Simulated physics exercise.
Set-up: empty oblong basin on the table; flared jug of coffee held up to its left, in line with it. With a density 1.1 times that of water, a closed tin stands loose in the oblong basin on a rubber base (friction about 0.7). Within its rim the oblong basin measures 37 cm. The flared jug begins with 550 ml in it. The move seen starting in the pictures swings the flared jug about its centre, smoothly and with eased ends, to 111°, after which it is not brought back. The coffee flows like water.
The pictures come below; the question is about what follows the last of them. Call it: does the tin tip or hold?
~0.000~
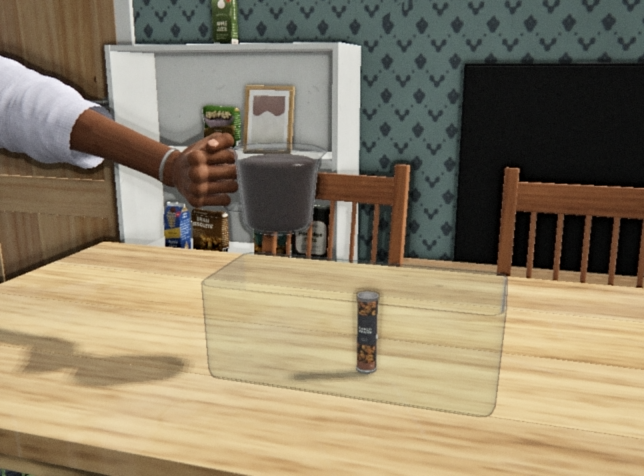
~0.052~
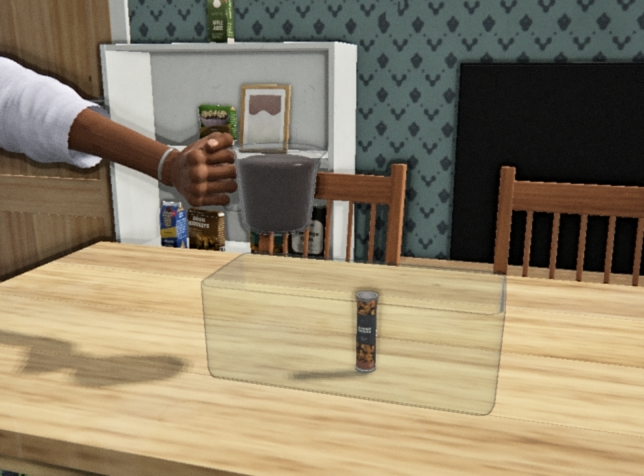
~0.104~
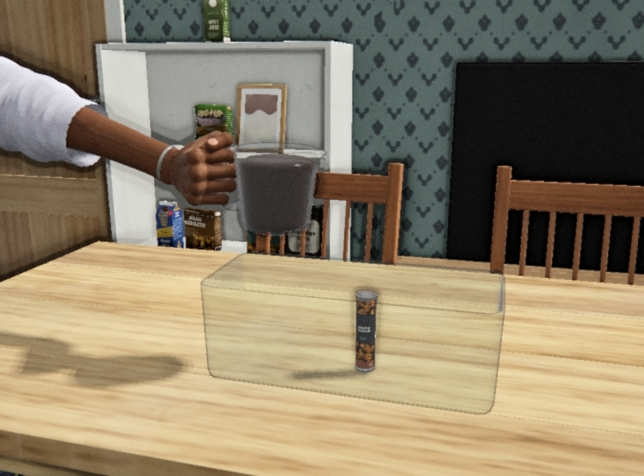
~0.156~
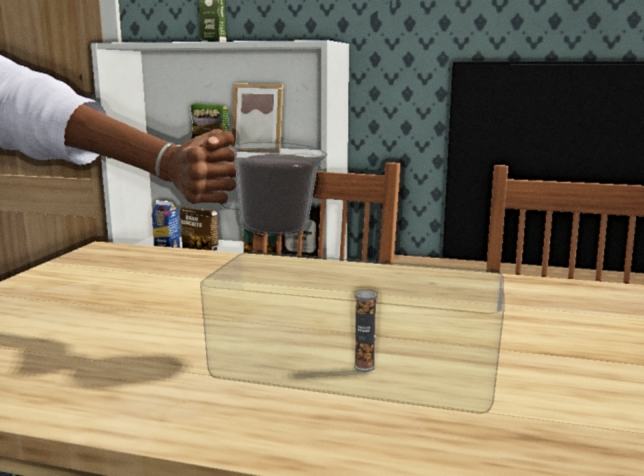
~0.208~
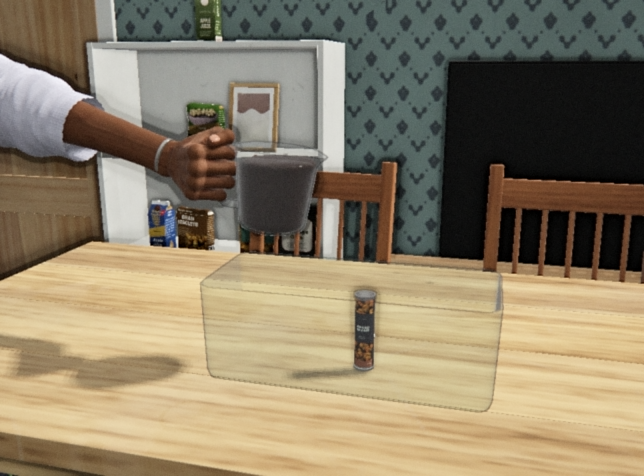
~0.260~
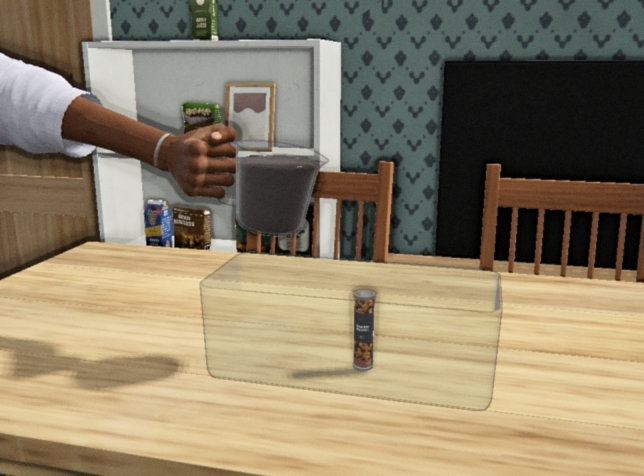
It tips.
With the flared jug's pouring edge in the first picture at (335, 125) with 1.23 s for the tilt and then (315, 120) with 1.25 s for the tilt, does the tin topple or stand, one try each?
Trial 1 - tin tips; trial 2 - tin tips.
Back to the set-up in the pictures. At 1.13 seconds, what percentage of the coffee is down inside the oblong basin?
My estimate is about 72 percent.
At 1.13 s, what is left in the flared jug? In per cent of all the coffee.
Around 16 in a hundred is still there.
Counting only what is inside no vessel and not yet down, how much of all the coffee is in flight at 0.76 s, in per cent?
About 16 per cent.
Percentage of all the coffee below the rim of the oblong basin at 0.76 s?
9 %, roughly.
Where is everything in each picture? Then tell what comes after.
It leans 0°; its right rim is at (327, 151); the coffee meets the walls at (244, 158) and (317, 161); the oblong basin's rim runs from (224, 268) to (506, 295); the tin's top is at (368, 299), in the first picture.
It leans 0°; its right rim is at (326, 151); the coffee meets the walls at (243, 158) and (316, 161), in the second picture.
It leans 1°; its right rim is at (326, 152); the coffee meets the walls at (243, 158) and (316, 162), in the third picture.
It leans 3°; its right rim is at (327, 154); the coffee meets the walls at (243, 159) and (316, 163), in the fourth picture.
It leans 6°; its right rim is at (328, 157); the coffee meets the walls at (244, 159) and (317, 163), in the fifth picture.
It leans 9°; its right rim is at (329, 160); the coffee meets the walls at (243, 160) and (319, 163), in the sixth picture.
By 0.76 s the tilt is 61° and 75 per cent is still to pour; the tin stands where it began.
By 1.13 s the tilt is 99° and 16 per cent is still to pour; the tin stands where it began.
By 1.51 s the tilt is 111° and 0 per cent is still to pour; the tin lies on its side.
By 1.93 s the tilt is 111° and 0 per cent is still to pour; the tin lies on its side.
At rest the tin lies on its side.
